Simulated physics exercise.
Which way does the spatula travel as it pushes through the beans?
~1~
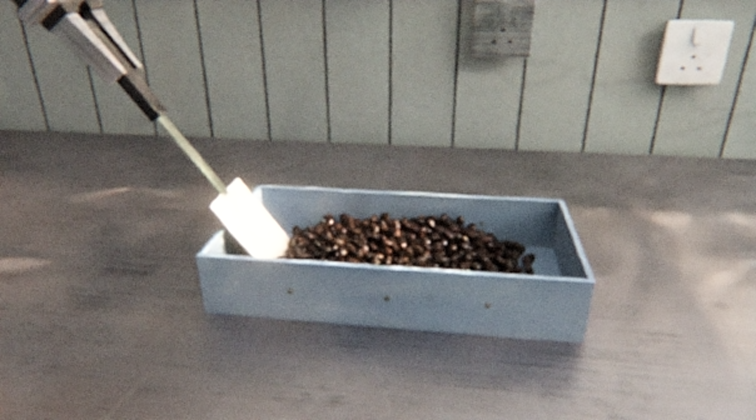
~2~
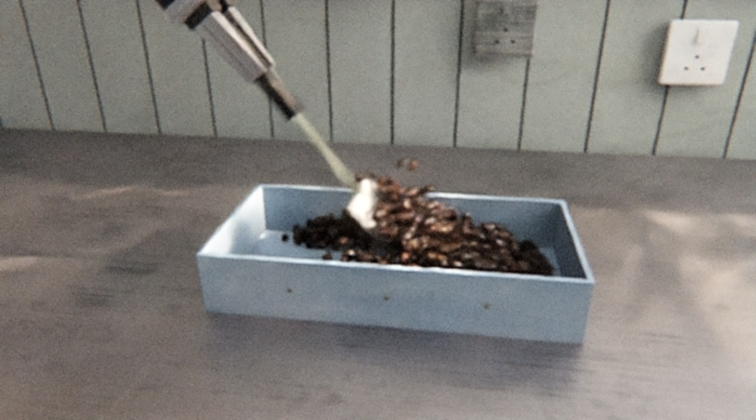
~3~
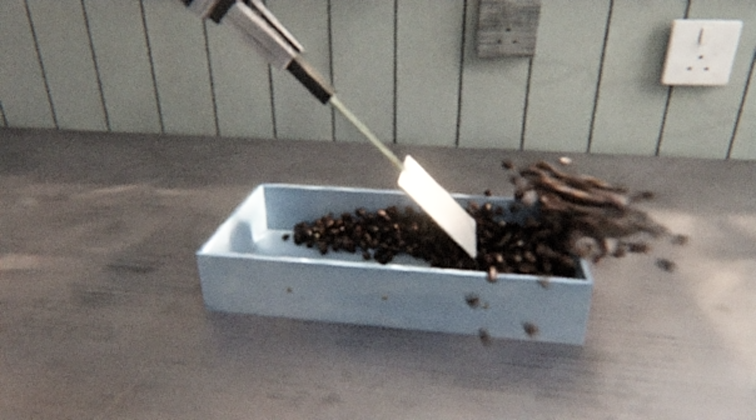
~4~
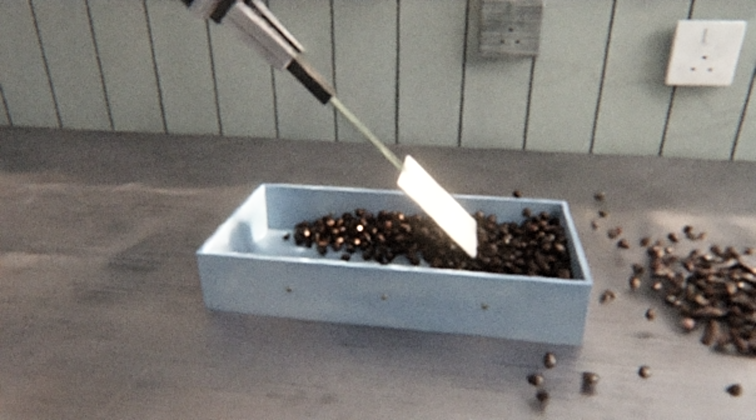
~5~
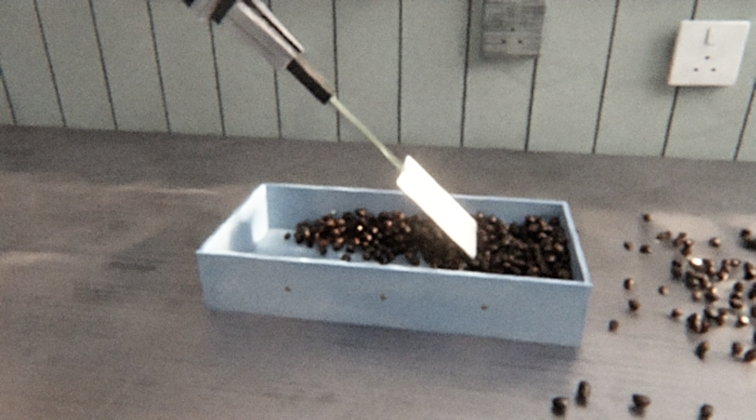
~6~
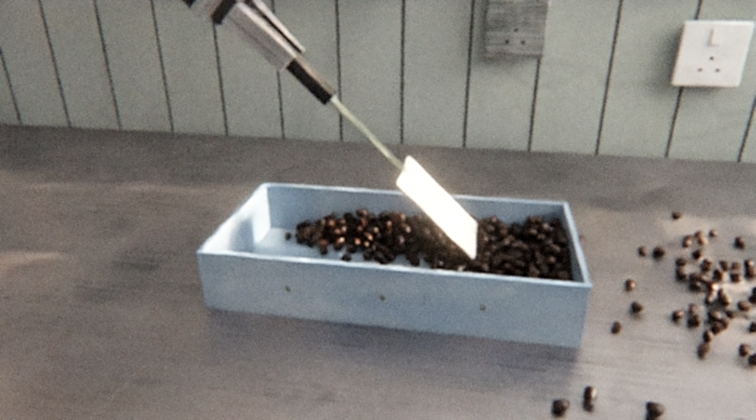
The spatula moves to the right, going from the left end of the tray to a point past its middle.
